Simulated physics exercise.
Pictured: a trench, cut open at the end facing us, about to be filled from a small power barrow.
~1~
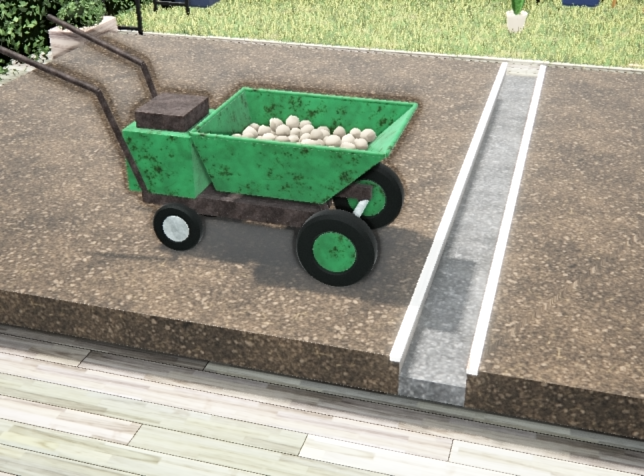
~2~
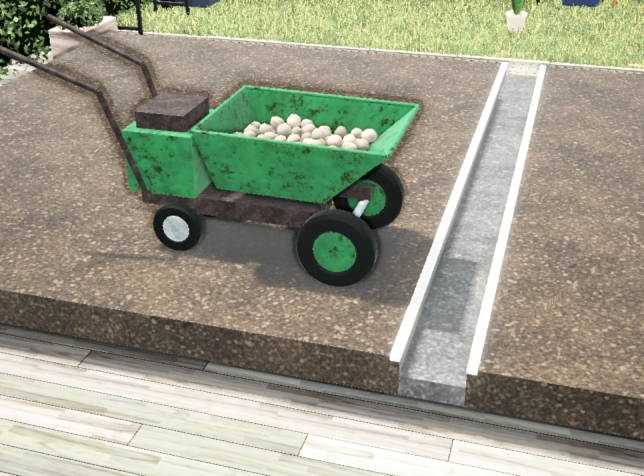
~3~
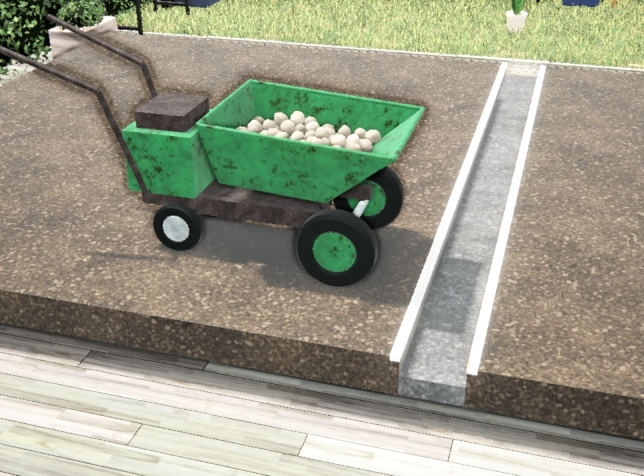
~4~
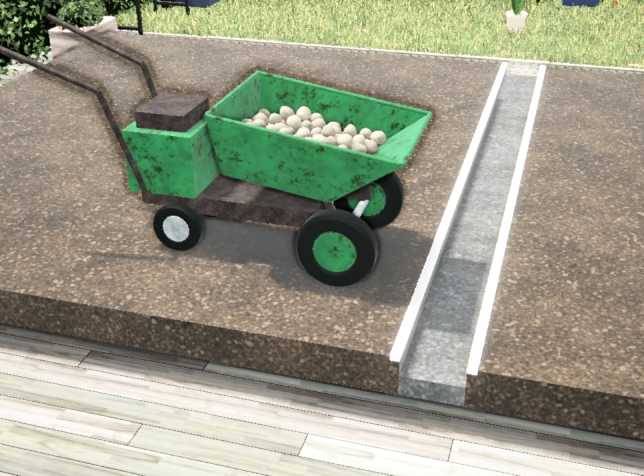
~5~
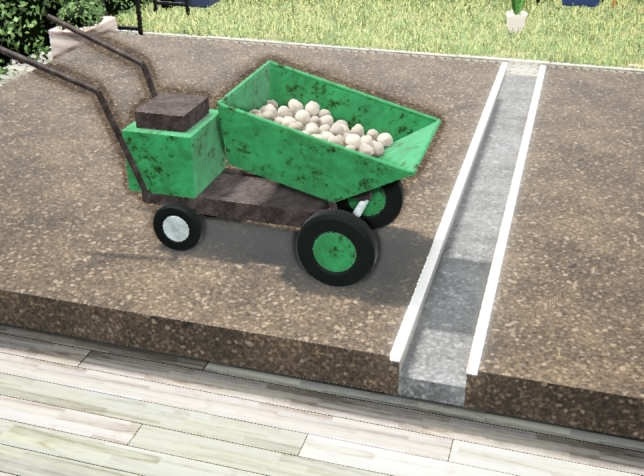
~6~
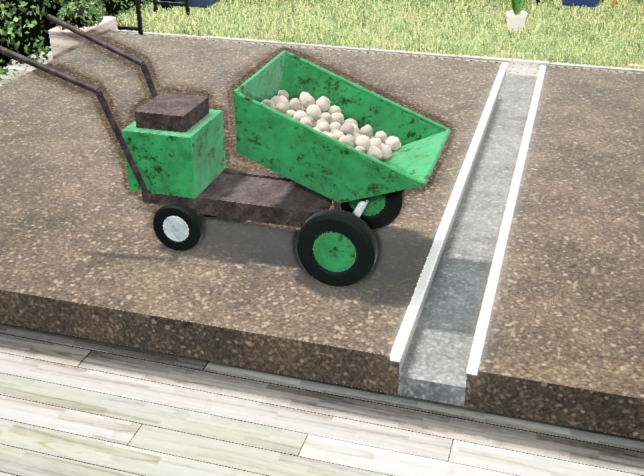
A green barrow full of pale round stones stood still on brown ground beside a narrow, shallow trench, and its skip slowly tilted toward the right, the back end rising while the stones stayed inside.
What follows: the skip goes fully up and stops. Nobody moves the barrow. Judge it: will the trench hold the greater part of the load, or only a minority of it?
Only a minority.
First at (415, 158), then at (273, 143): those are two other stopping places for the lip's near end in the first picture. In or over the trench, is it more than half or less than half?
A minority at the first place, then a minority at the second.
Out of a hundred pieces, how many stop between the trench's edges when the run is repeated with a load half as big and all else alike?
That works out at around 60 percent.
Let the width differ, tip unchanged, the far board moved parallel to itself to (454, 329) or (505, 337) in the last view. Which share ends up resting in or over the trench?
0 %, 60 %.
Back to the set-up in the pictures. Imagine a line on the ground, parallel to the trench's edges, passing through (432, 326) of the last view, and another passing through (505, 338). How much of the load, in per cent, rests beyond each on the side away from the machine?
Around 70 per cent for the first, around 30 per cent for the second.
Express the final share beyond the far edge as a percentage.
I'd estimate about 35 per cent of the load.
Shortly afterwards, skip tipped steeply; the whole lot in the skip.
Next, skip tipped right over; near half in the skip; near a quarter in or heaped over the trench; near a quarter beyond it; only a few falling.
Some moments later, skip tipped right over; near a third in the skip; near a third in or heaped over the trench; near a third beyond it.
In the end, skip tipped right over; near a third in the skip; near a third in or heaped over the trench; near a third beyond it.
